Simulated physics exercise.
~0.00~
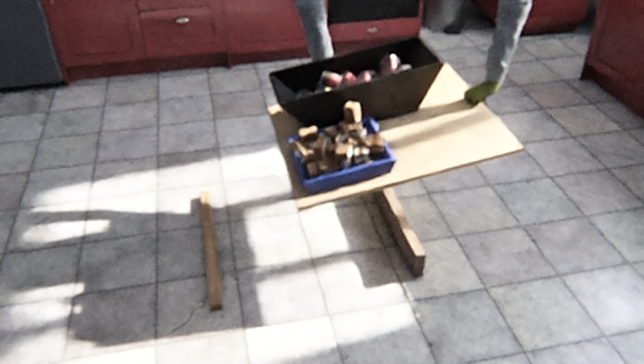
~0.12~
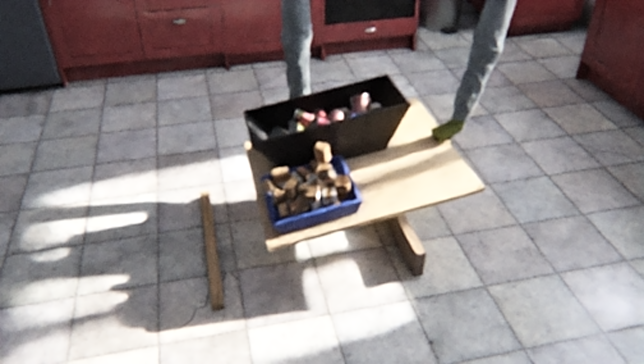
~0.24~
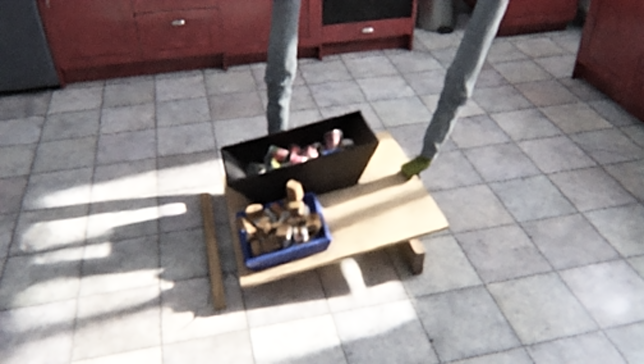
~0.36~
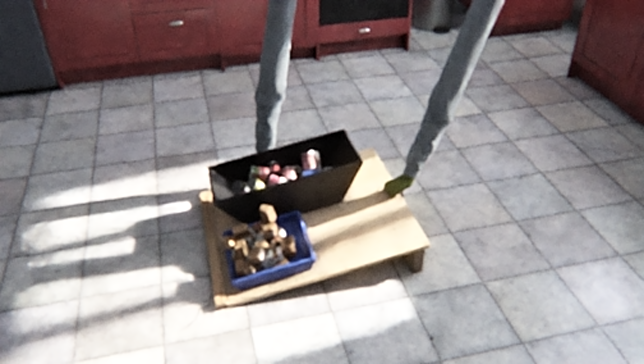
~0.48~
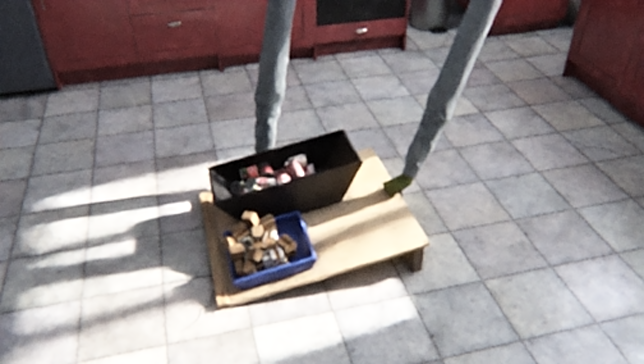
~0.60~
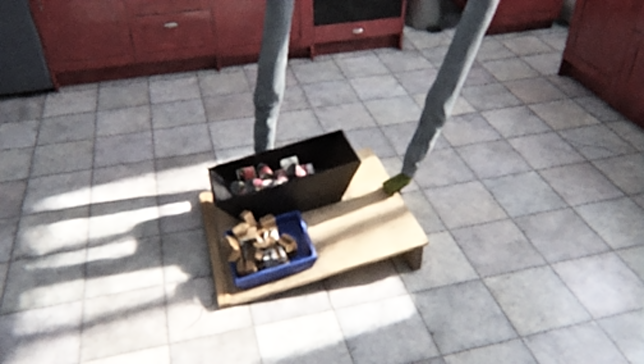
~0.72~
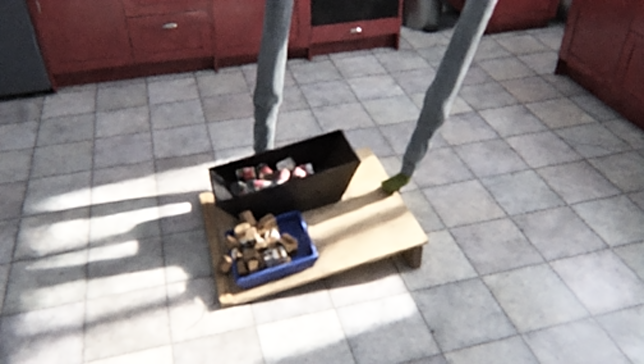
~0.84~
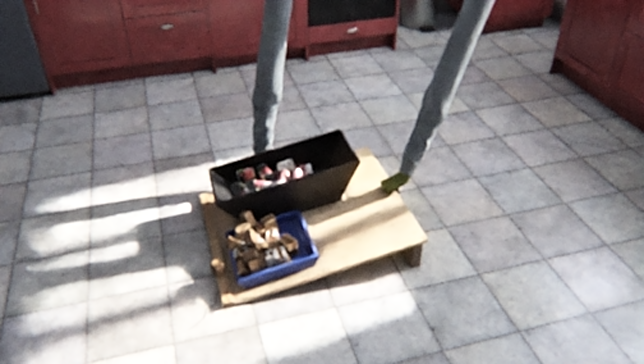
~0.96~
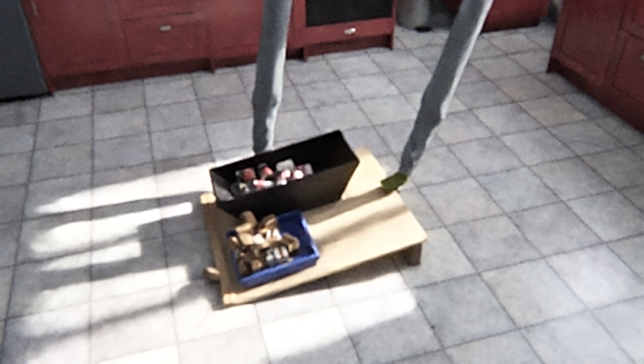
A wooden board carrying a black tote of small tins and a blue tote of little parcels was pushed down and left onto the tiled floor by two long arms, stopping dead as the blue tote's parcels shifted and one slipped over its edge.
